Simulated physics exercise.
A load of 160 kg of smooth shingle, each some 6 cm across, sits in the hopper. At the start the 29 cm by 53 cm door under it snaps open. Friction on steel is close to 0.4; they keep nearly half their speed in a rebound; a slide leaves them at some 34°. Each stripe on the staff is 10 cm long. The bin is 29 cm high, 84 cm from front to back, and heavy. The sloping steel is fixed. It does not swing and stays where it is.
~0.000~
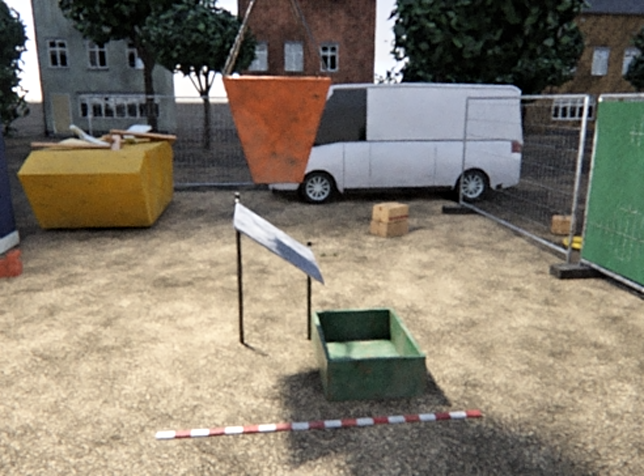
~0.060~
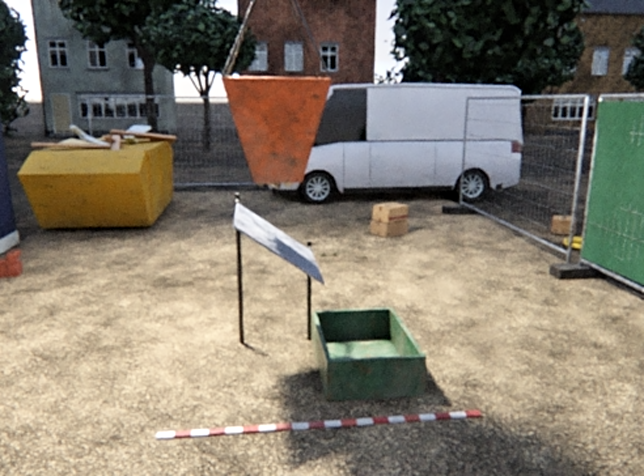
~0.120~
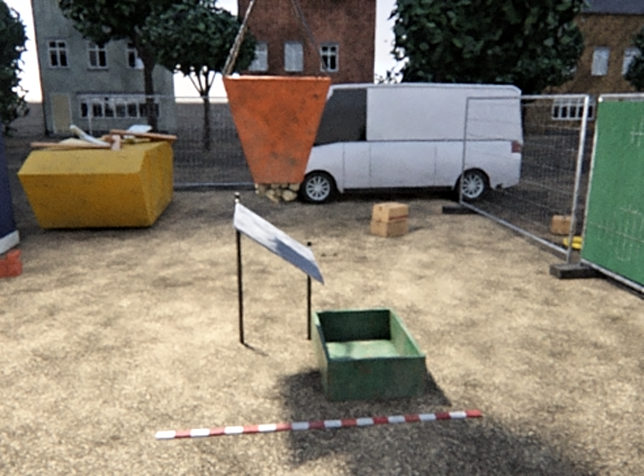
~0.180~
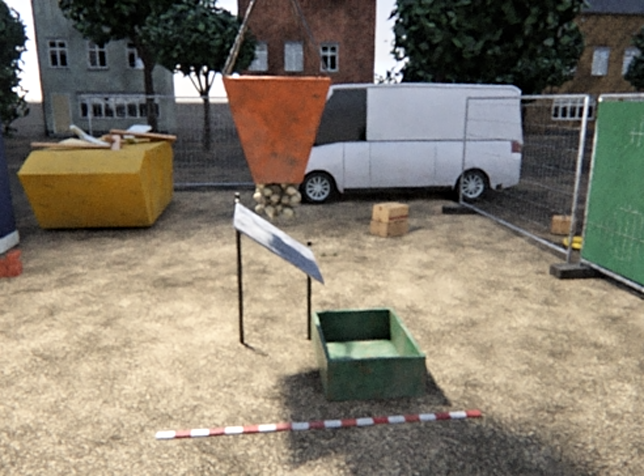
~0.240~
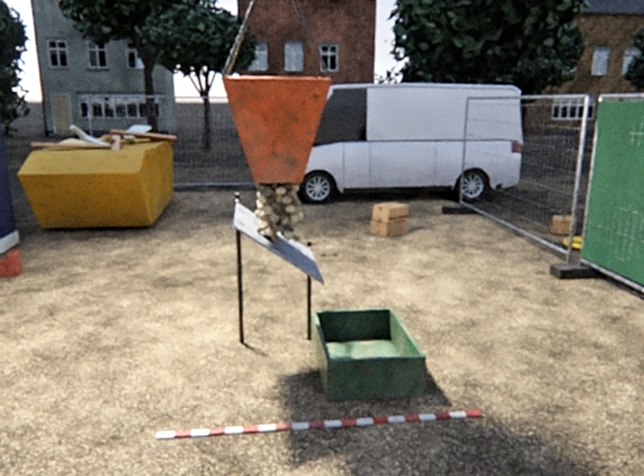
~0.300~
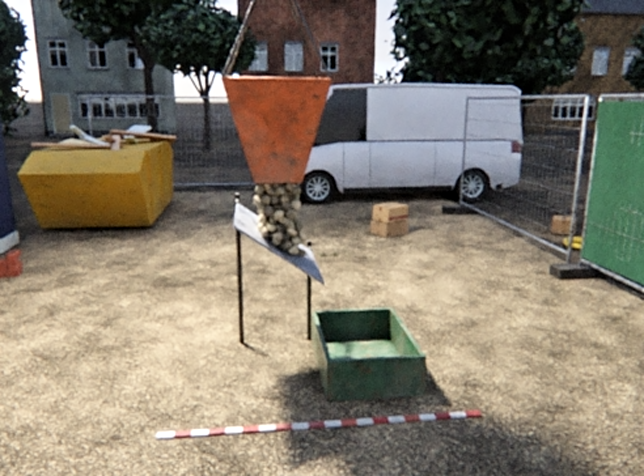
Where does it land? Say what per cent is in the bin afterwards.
Roughly 65 per cent ends in the bin.
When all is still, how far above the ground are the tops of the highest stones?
Some 30 cm high.
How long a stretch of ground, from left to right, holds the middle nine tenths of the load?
About 110 cm.
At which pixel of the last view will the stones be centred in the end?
Near (379, 358).
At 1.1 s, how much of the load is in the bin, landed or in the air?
Some 60 per cent.
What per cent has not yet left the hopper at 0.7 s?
Roughly 0 per cent is still inside.
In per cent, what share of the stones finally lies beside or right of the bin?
Near 30 in a hundred.
After 0.7 s, 0 % in the hopper, 46 % on the steel, 15 % falling or lying left of the bin, 32 % falling or lying in the bin, 7 % falling or lying beside or right of the bin; the stones farthest right are at (406, 329).
After 1.1 s, 0 % in the hopper, 5 % on the steel, 7 % falling or lying left of the bin, 62 % falling or lying in the bin, 27 % falling or lying beside or right of the bin; the stones farthest right are at (476, 355).
After 1.7 s, 0 % in the hopper, 3 % falling or lying left of the bin, 65 % falling or lying in the bin, 32 % falling or lying beside or right of the bin; the stones farthest right are at (544, 350).
After 2.6 s, 0 % in the hopper, 3 % falling or lying left of the bin, 65 % falling or lying in the bin, 32 % falling or lying beside or right of the bin; the stones farthest right are at (575, 354).
After 4.5 s, 0 % in the hopper, 3 % left of the bin, 65 % in the bin, 32 % beside or right of the bin; the stones farthest right are at (575, 354).
